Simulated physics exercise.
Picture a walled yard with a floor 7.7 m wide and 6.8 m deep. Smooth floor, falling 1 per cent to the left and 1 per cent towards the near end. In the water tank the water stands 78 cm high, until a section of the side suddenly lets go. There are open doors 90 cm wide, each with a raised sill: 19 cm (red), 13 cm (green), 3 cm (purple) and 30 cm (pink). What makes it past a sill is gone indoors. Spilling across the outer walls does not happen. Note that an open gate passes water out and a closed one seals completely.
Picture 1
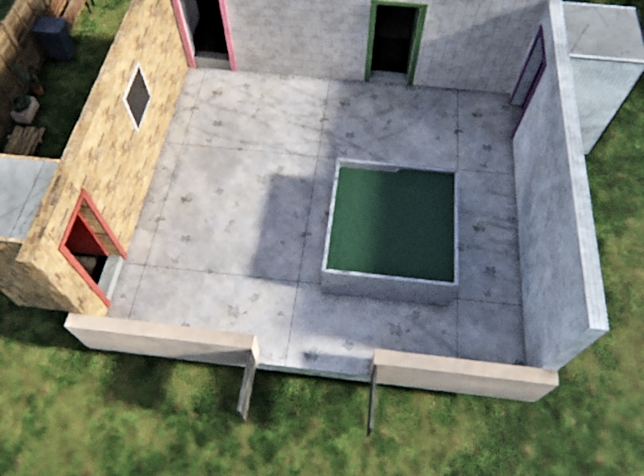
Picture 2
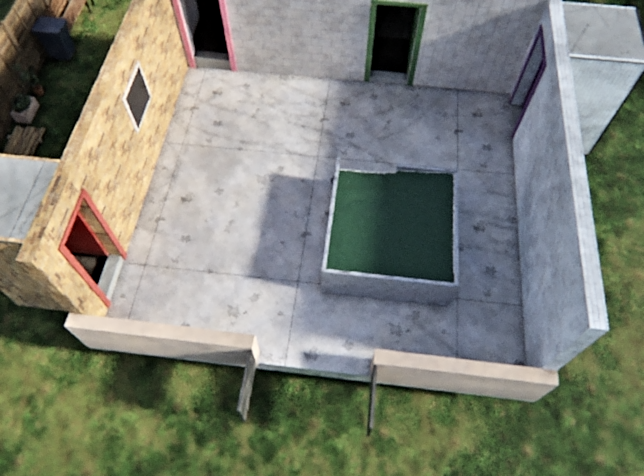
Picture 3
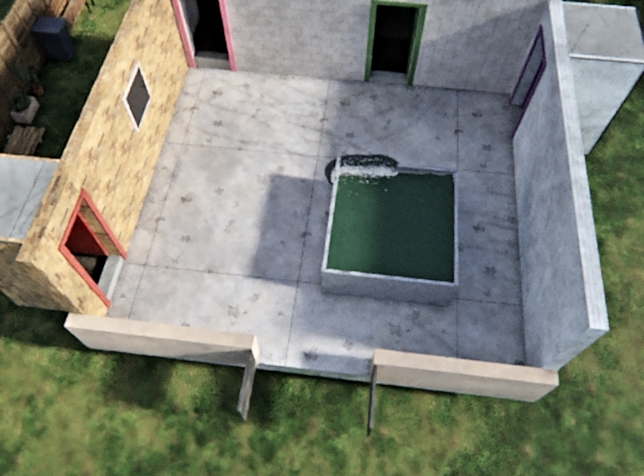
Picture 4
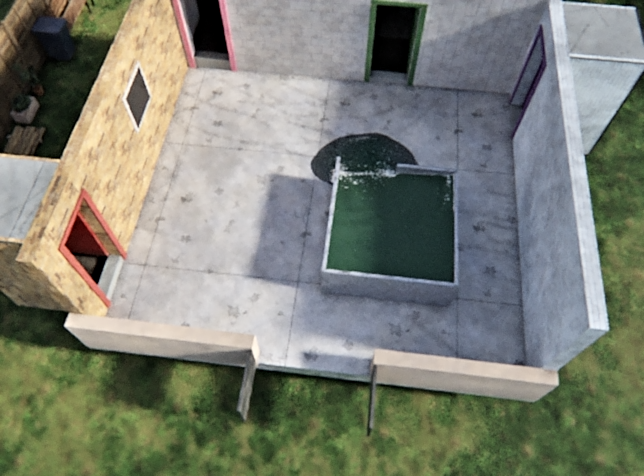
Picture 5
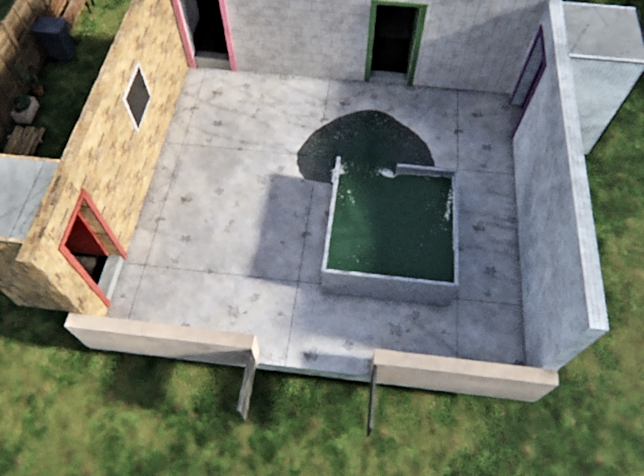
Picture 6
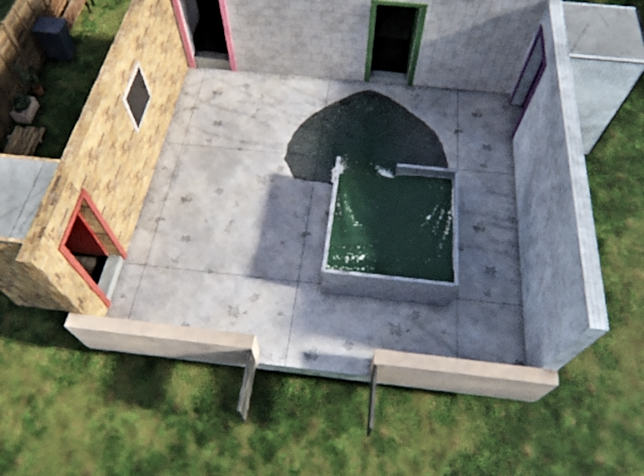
Water in the square tank lay still, then poured out through a gap in its far side and spread across the pale floor in a widening dark fan toward the green-framed doorway.
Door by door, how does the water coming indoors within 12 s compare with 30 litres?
Red door: Short of the set amount; green door: Beyond the set amount; purple door: Beyond the set amount; pink door: Short of the set amount.
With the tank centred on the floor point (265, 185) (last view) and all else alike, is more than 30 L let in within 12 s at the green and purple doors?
Lab note: Green door limit not exceeded; purple door limit exceeded.
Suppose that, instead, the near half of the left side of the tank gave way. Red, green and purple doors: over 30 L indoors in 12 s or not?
Then red would come out on the high side, green on the low side and purple on the high side.
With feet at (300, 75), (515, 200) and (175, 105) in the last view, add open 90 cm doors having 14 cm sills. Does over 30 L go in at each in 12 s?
In turn: Beyond it, short of it, beyond it.
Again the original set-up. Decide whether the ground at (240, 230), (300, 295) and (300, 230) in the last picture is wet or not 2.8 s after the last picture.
Listed in sequence, the spots are bone dry, bone dry and bone dry.
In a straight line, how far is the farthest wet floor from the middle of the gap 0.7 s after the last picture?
Distance: Approx. 3.6 m.
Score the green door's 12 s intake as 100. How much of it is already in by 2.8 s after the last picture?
Some 80 per cent by then.
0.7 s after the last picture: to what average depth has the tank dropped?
Roughly 58 centimetres.
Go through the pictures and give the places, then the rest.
In the first picture, still water, 78 cm deep, in the water tank at (393, 220).
In the second picture, water pours out on the water tank's far side and has run 0.7 m, to (333, 182); typically 10 cm deep outside, 78 cm at the water tank's back.
In the third picture, the front is at (392, 162), 0.9 m from the gap on the water tank's far side; 1.0 m2 of floor is under water; 78 cm left at the back of the water tank.
In the fourth picture, the front is at (381, 137), 1.4 m from the gap on the water tank's far side; 2.3 m2 of floor is under water; 78 cm left at the back of the water tank.
In the fifth picture, water pours out on the water tank's far side and has run 2.1 m, to (367, 113); typically 6 cm deep outside, 78 cm at the water tank's back.
In the sixth picture, the front is at (366, 93), 2.7 m from the gap on the water tank's far side; 6.2 m2 of floor is under water; 76 cm left at the back of the water tank.
Then, 0.7 s after the last picture water covers 25 % of the floor and is deepest (46 cm) near (356, 184); red door not reached, green door 25 cm at the sill, 41 L in, purple door not reached, pink door not reached.
Then, 1.5 s after the last picture water covers 30 % of the floor and is deepest (38 cm) near (356, 184); red door not reached, green door 34 cm at the sill, 141 L in, purple door 2 cm at the sill, 0 L in, pink door 12 cm at the sill, 0 L in.
Then, 2.8 s after the last picture water covers 40 % of the floor and is deepest (34 cm) near (186, 74); red door not reached, green door 24 cm at the sill, 260 L in, purple door 15 cm at the sill, 53 L in, pink door 22 cm at the sill, 2 L in.
Then, 6.3 s after the last picture water covers 85 % of the floor and is deepest (19 cm) near (181, 91); red door 5 cm at the sill, 0 L in, green door 12 cm at the sill, 319 L in, purple door 11 cm at the sill, 237 L in, pink door 18 cm at the sill, 3 L in.
Then, 11.3 s after the last picture water covers 95 % of the floor and is deepest (16 cm) near (101, 331); red door 14 cm at the sill, 0 L in, green door 6 cm at the sill, 319 L in, purple door 5 cm at the sill, 311 L in, pink door 10 cm at the sill, 3 L in.
